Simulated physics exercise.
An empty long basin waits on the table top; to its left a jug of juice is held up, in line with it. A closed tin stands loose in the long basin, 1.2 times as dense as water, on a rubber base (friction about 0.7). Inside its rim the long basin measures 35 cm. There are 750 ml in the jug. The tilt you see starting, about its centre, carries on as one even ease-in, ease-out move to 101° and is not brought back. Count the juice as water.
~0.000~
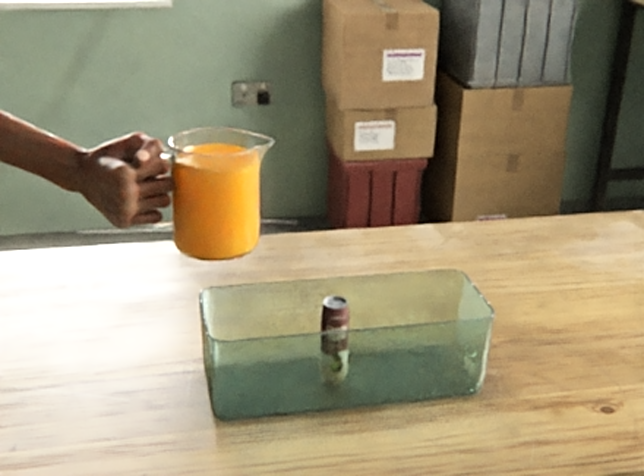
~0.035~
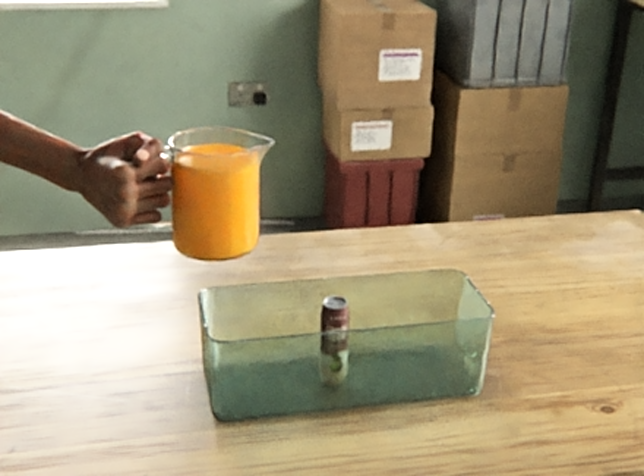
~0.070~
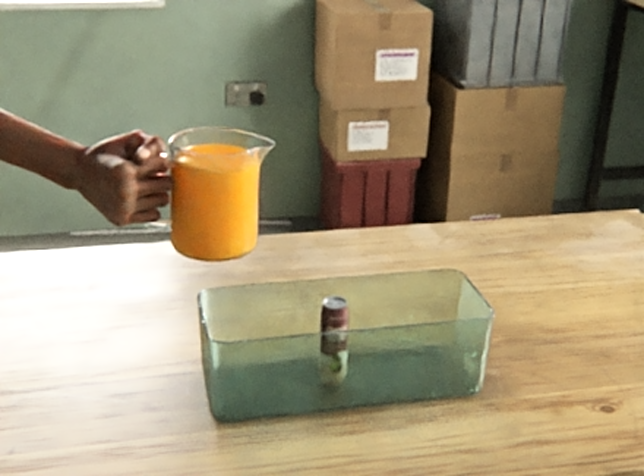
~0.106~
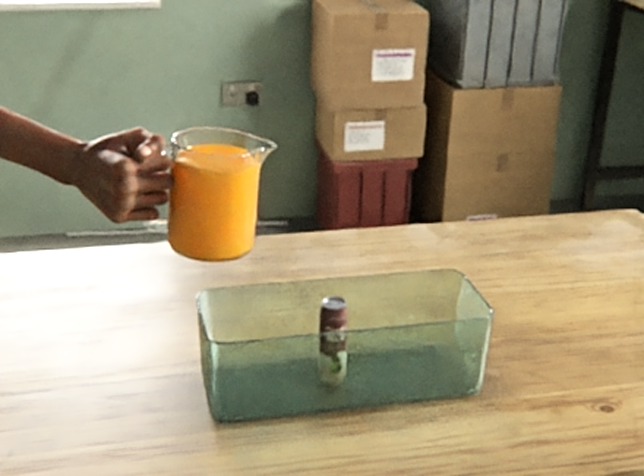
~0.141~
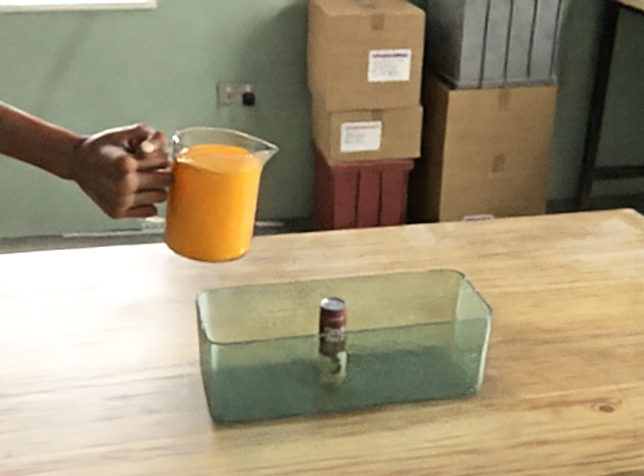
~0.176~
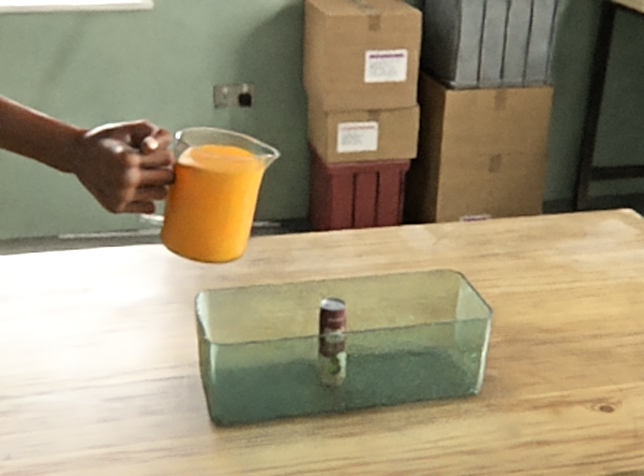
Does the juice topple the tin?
The tin goes over.
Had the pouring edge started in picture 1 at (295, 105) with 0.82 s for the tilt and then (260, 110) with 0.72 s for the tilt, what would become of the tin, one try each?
First it remains upright; then it goes over.
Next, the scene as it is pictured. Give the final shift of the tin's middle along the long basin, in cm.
About 8.0 cm.
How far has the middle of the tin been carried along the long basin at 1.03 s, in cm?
Some 3 cm.
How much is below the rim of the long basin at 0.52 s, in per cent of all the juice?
Some 1 per cent.
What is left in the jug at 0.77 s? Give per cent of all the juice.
Near 36 in a hundred.
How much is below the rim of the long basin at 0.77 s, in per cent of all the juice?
About 38 per cent.
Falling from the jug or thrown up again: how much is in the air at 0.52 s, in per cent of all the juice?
About 16 per cent.
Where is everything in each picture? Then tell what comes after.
In the first frame, it leans 0°; its right rim is at (274, 140); the juice meets the walls at (172, 158) and (256, 154); the long basin's rim runs from (204, 316) to (479, 293); the tin's top is at (335, 305).
In the second frame, it leans 0°; its right rim is at (274, 141); the juice meets the walls at (173, 158) and (256, 154).
In the third frame, it leans 2°; its right rim is at (275, 142); the juice meets the walls at (173, 157) and (256, 155).
In the fourth frame, it leans 4°; its right rim is at (276, 144); the juice meets the walls at (174, 157) and (257, 156).
In the fifth frame, it leans 7°; its right rim is at (278, 148); the juice meets the walls at (174, 157) and (259, 157).
In the sixth frame, it leans 11°; its right rim is at (280, 152); the juice meets the walls at (176, 160) and (262, 158).
After 0.52 s the tilt is 72° and 83 per cent is still to pour; the tin stands where it began.
After 0.77 s the tilt is 100° and 35 per cent is still to pour; the tin stands where it began.
After 1.03 s the tilt is 101° and 8 per cent is still to pour; the tin leans 29°.
After 1.31 s the tilt is 101° and 1 per cent is still to pour; the tin lies on its side.
In the end the tin lies on its side.
